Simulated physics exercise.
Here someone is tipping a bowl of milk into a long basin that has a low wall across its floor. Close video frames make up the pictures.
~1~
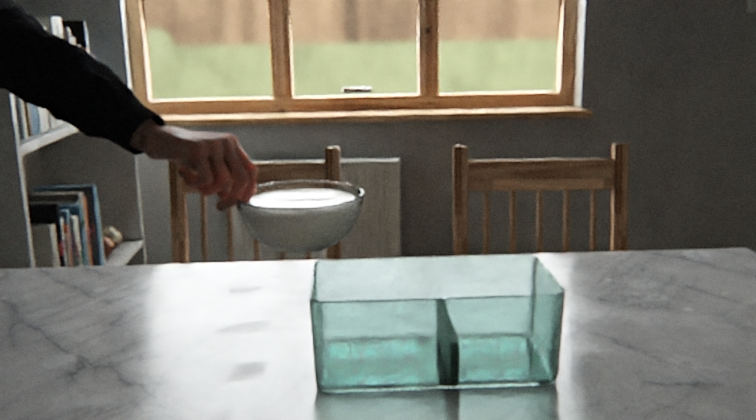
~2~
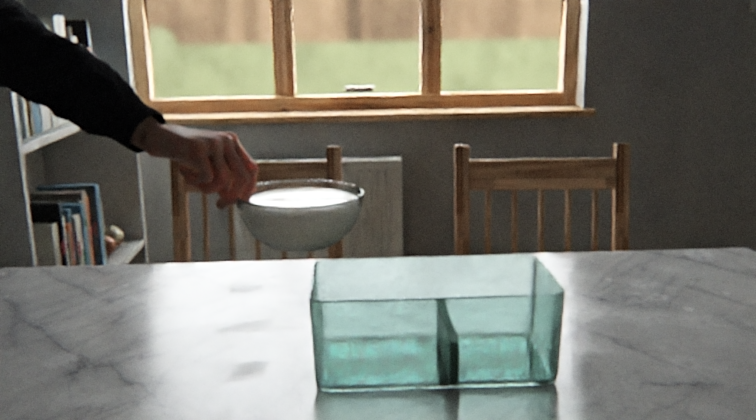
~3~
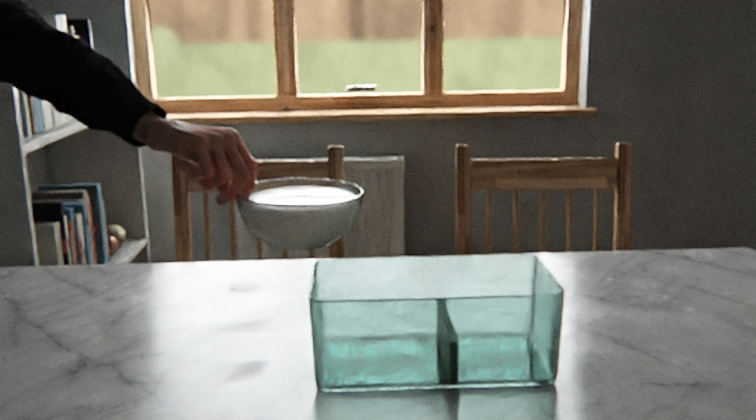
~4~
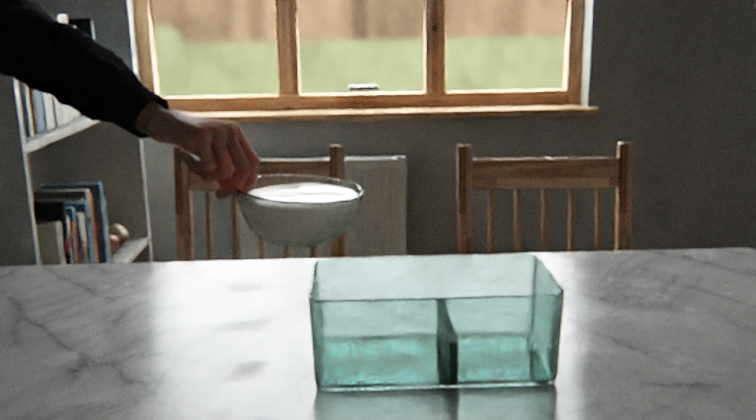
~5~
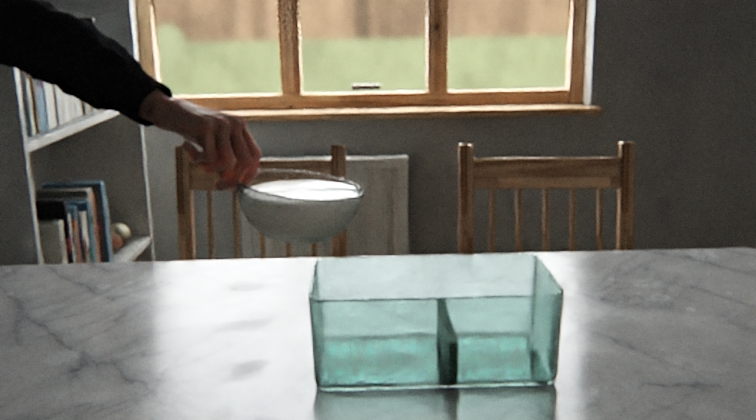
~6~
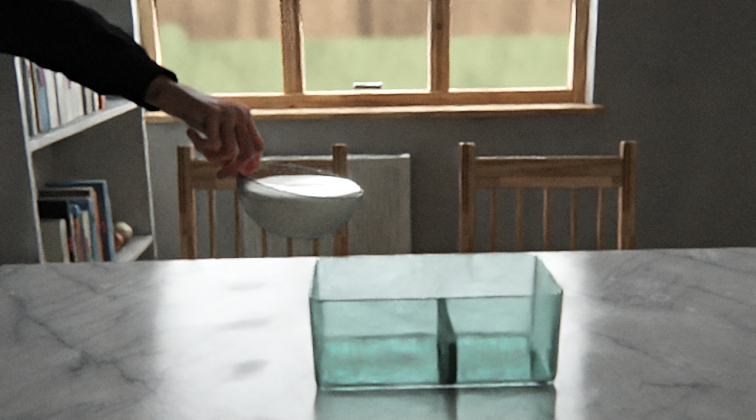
In a grey-walled room with a wood-framed window, a pale marble table is seen from its near side, slightly above its top. A dark-sleeved arm at left holds a clear bowl of white milk above a green-tinted glass basin with a low divider, with wooden chairs and bookshelves behind. The hand gradually tilts the bowl rightward, its left side rising, while the view shifts very slightly.
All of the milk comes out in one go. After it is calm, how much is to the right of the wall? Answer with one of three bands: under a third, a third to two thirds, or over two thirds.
A third to two thirds.
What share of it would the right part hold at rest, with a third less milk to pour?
Roughly 40 in a hundred.
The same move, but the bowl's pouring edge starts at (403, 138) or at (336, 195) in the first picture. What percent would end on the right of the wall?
Start one gives close to 90 percent, start two close to 5 percent.
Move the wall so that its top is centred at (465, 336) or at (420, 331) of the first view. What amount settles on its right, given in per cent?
Around 30 per cent for the first, around 85 per cent for the second.
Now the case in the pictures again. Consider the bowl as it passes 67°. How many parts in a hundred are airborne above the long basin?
It's close to 45 percent.
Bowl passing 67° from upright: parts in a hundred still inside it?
I'd put it near 40 %.
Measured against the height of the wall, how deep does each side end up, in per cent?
About 20 left, about 40 right.
A moment on, the tilt is 67° and 42 per cent is still to pour, 13 is left of the wall and 0 right of it.
Next, the tilt is 95° and 2 per cent is still to pour, 32 is left of the wall and 55 right of it.
Then the tilt is 97° and 0 per cent is still to pour, 43 is left of the wall and 55 right of it.
Later the tilt is 97° and 0 per cent is still to pour, 43 is left of the wall and 55 right of it.
In the end 43 per cent lies left of the wall, 55 right of it and 1 outside.
